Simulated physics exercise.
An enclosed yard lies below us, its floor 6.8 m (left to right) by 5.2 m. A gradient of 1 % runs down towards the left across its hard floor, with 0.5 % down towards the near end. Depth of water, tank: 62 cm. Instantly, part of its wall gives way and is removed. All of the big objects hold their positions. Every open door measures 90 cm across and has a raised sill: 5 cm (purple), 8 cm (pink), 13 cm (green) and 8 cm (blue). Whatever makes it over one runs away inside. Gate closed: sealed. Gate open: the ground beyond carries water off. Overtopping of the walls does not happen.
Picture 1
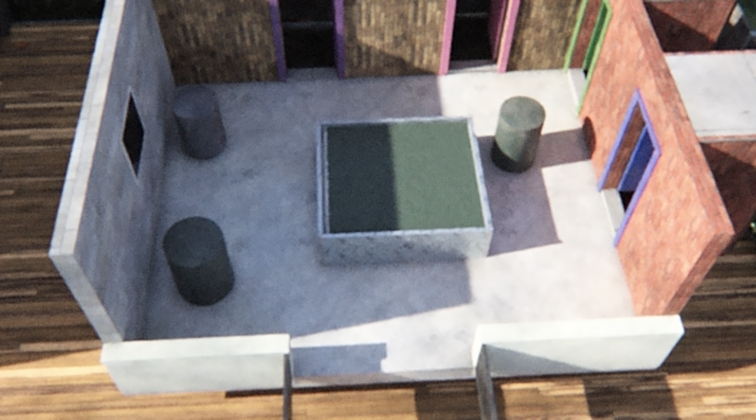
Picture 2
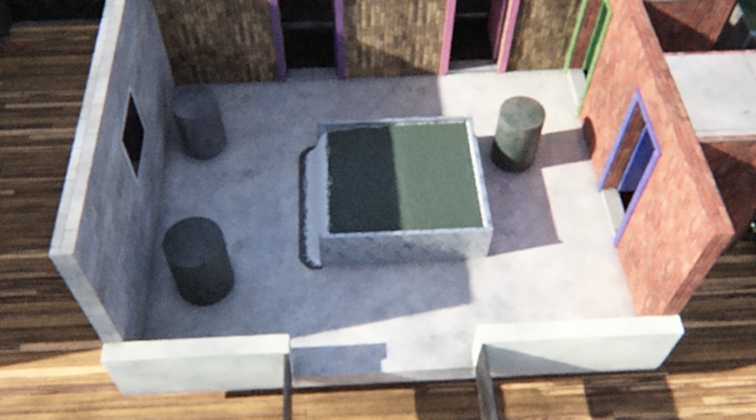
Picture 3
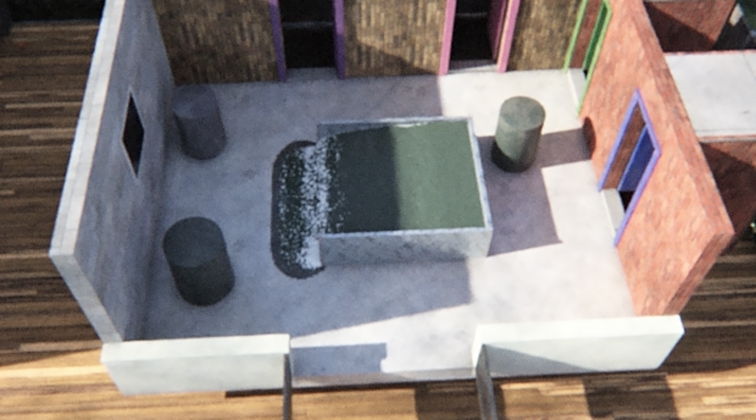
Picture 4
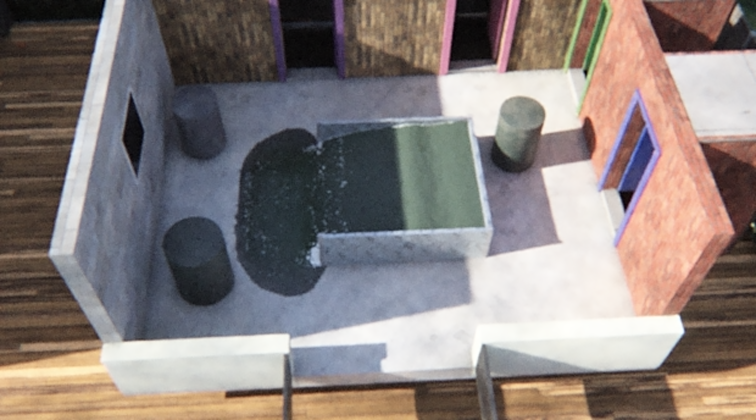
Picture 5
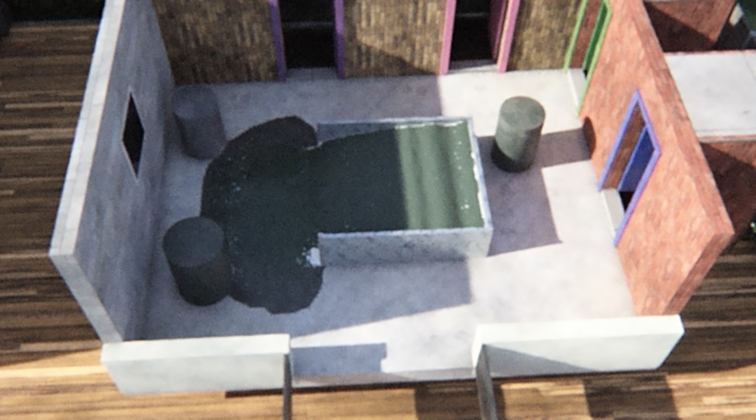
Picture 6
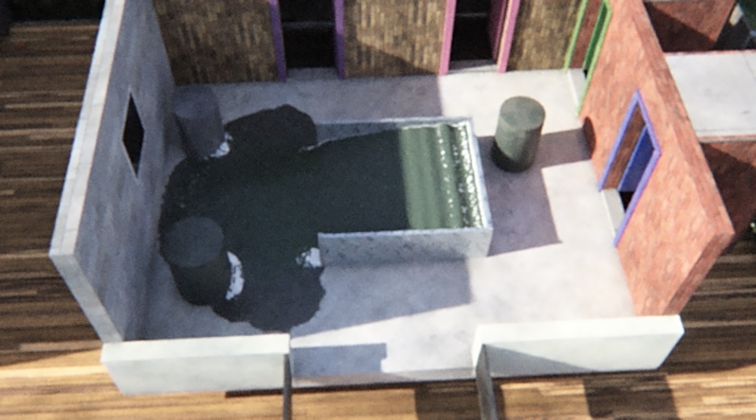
Dark water pours from the tank's left side and spreads around two grey cylinders.
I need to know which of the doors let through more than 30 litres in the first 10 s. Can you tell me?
One by one: Purple door: Beyond the limit; pink door: Short of the limit; green door: Short of the limit; blue door: Short of the limit.
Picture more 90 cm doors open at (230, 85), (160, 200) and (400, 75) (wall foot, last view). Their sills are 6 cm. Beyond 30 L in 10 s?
Per doorway, in order: Sufficient / sufficient / insufficient.
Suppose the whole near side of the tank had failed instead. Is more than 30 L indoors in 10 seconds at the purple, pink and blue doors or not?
Outcomes - purple: Not exceeded, pink: Not exceeded, blue: Not exceeded.
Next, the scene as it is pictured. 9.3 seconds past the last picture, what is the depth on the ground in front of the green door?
6.5 cm.
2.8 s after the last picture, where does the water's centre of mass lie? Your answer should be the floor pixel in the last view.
Its balance point lies near (261, 209).
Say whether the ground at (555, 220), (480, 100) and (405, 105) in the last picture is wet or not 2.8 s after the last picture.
Untouched, untouched, untouched.
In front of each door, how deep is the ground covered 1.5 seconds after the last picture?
Depths: Purple door 1 cm, pink door 0 cm, green door 0 cm, blue door 0 cm.
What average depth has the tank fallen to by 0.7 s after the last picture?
I'd put the average depth near 35 cm.
Then, 0.7 s after the last picture water covers 30 % of the floor and is deepest (44 cm) near (170, 233); purple door not reached, pink door not reached, green door not reached, blue door not reached.
Then, 1.5 s after the last picture water covers 35 % of the floor and is deepest (44 cm) near (166, 167); purple door not reached, pink door not reached, green door not reached, blue door not reached.
Then, 2.8 s after the last picture water covers 50 % of the floor and is deepest (39 cm) near (142, 355); purple door 9 cm at the sill, 0 L in, pink door not reached, green door not reached, blue door not reached.
Then, 5.3 s after the last picture water covers 90 % of the floor and is deepest (28 cm) near (634, 341); purple door 12 cm at the sill, 49 L in, pink door 4 cm at the sill, 0 L in, green door 11 cm at the sill, 0 L in, blue door 5 cm at the sill, 0 L in.
Then, 9.3 s after the last picture water covers 95 % of the floor and is deepest (12 cm) near (491, 207); purple door 5 cm at the sill, 82 L in, pink door 9 cm at the sill, 1 L in, green door 7 cm at the sill, 0 L in, blue door 8 cm at the sill, 5 L in.
